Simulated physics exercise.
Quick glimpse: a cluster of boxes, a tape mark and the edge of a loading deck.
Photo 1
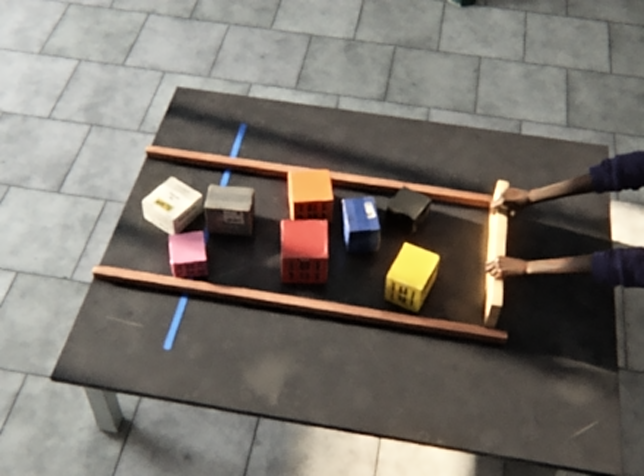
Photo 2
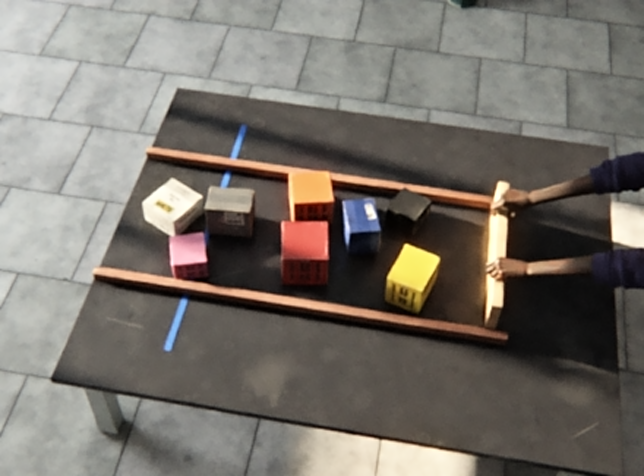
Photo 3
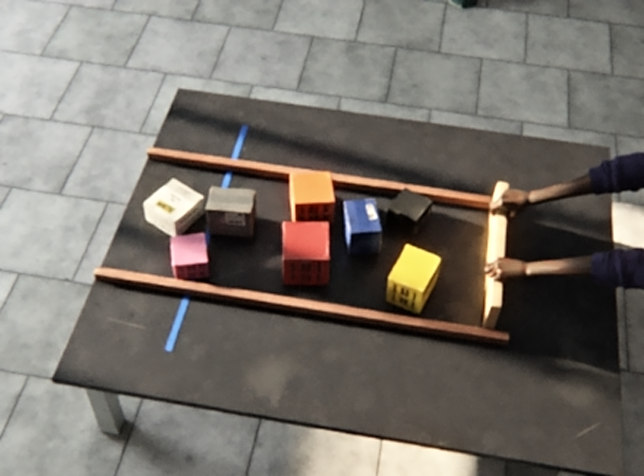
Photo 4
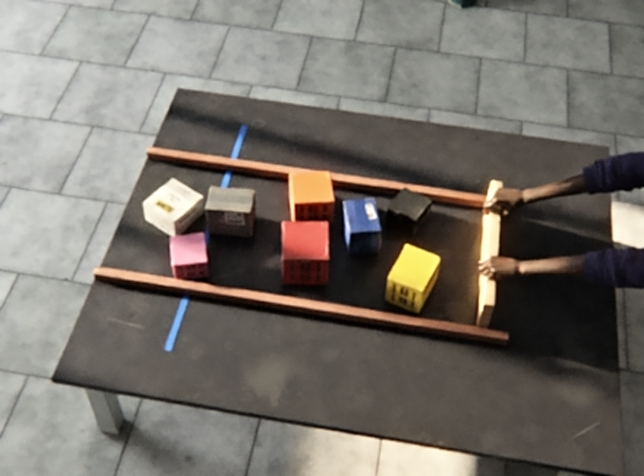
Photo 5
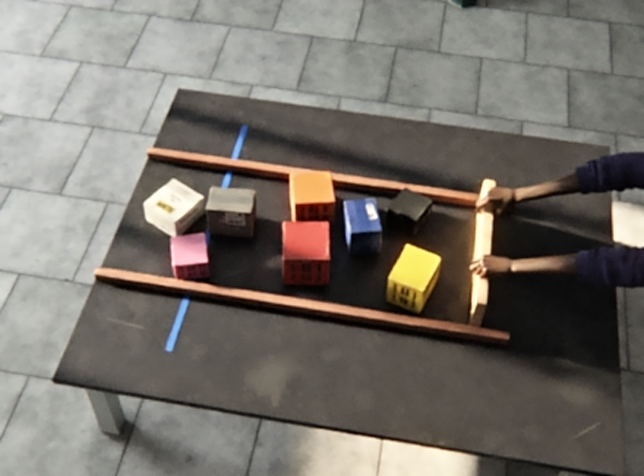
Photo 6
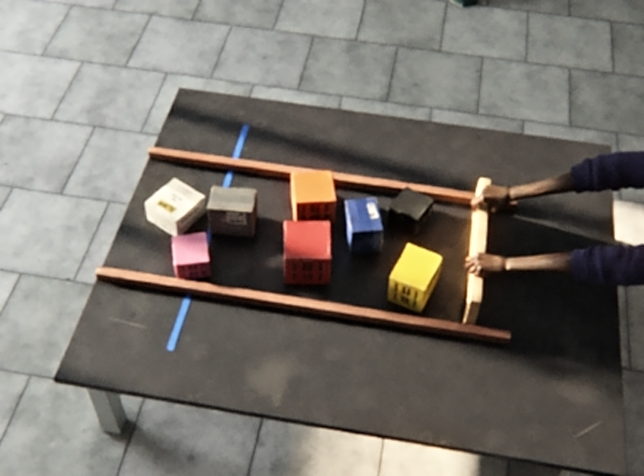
Two hands slide a wooden plank slightly left between rails while the coloured boxes stay still.
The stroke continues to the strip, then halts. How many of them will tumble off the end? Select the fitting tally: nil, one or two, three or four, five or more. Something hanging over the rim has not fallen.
Tally: One or two.
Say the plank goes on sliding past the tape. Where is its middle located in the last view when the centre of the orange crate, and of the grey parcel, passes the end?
The middle is at (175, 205) when it's the orange crate, and at (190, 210) when it's the grey parcel.
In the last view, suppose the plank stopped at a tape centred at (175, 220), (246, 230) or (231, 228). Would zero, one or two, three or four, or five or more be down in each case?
Result per tape, in order - at least five / no fall at all / 1 or 2.
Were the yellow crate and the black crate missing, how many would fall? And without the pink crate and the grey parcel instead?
First 1, then 0.
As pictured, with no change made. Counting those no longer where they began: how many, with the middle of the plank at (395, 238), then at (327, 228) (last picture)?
At first I count 3, and then 5.
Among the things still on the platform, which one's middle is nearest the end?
The grey parcel.
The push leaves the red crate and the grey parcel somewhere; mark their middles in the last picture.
The first ends close to (146, 233), the second close to (150, 196).
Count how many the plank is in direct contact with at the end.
The count is 3.
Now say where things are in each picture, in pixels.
The first picture shows white box (173, 206); pink crate (189, 255); grey parcel (231, 211); plank (496, 254); tape (210, 224).
The second picture shows pink crate (189, 256); red crate (305, 253).
The third picture shows grey parcel (232, 212); yellow crate (413, 280).
The fourth picture shows white box (174, 208); orange crate (312, 199).
The fifth picture shows pink crate (190, 257); black crate (409, 211).
The sixth picture shows white box (176, 208); pink crate (191, 256); grey parcel (233, 212); plank (477, 251); tape (212, 225).
Soon after, none off yet; white box at rest near (176, 208); pink crate at rest near (191, 256); grey parcel at rest near (233, 212).
Then, none off yet; white box moved about its own width near (149, 201); pink crate moved about its own width near (154, 250); grey parcel moved about its own width near (190, 203).
By the end, the number that fall off is one or two; fallen, pink crate and white box.
